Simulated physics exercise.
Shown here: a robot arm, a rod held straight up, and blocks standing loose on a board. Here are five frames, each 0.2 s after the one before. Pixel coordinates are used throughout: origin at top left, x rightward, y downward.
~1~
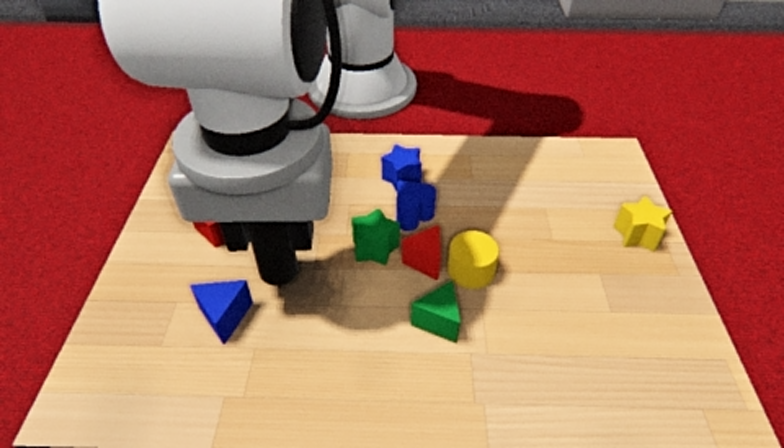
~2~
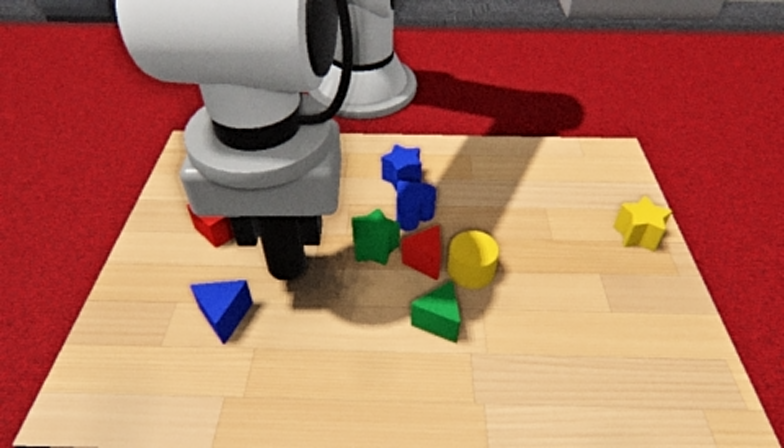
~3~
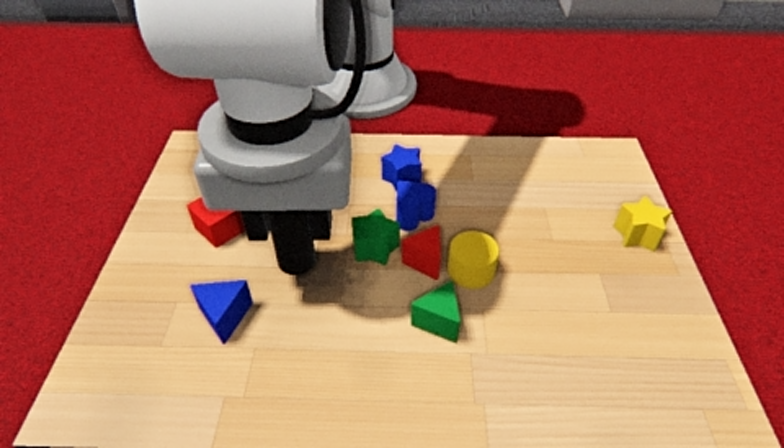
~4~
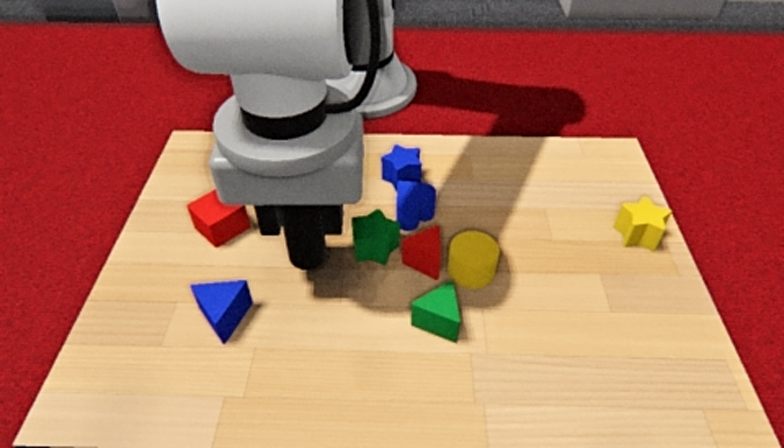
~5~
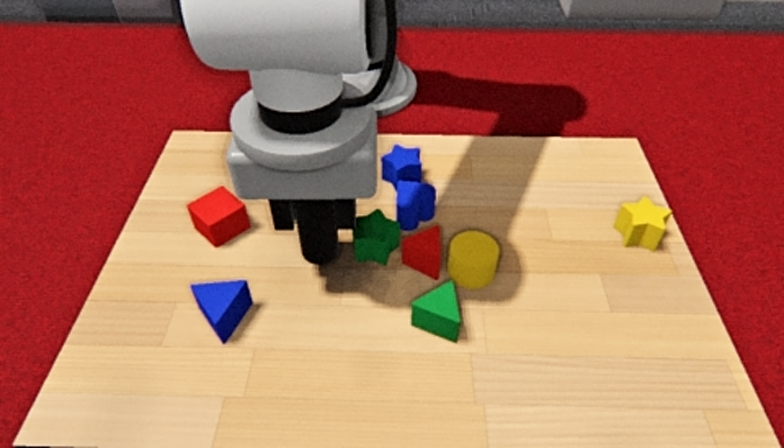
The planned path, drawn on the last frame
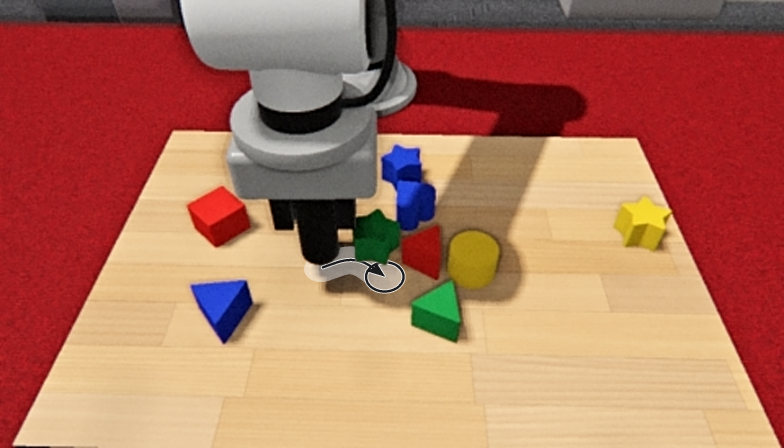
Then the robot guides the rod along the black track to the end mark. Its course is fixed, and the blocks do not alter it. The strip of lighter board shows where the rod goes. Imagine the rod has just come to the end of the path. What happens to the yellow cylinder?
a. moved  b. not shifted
My pick is b.
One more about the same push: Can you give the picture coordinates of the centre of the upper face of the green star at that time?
It ends at (396, 223).
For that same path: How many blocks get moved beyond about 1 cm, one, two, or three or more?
By the end, one block will have moved.
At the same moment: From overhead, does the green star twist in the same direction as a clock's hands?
No, that is not how it ends up.
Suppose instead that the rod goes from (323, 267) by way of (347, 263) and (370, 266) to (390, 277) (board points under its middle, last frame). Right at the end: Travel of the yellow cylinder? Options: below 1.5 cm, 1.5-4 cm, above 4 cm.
The block shifts less than 1.5 cm.
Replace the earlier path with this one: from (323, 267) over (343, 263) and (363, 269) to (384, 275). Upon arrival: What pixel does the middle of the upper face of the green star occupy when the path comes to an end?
It will end up at (394, 225).
Path on the board, from (323, 267) by way of (345, 260) and (367, 264) to (385, 277).
The first path, step by step. Halfway along, rod at (357, 246); green star at (388, 220), turned 20° anticlockwise.
At the end, rod at (385, 262); green star at (396, 223), turned 50° anticlockwise; yellow cylinder in place.
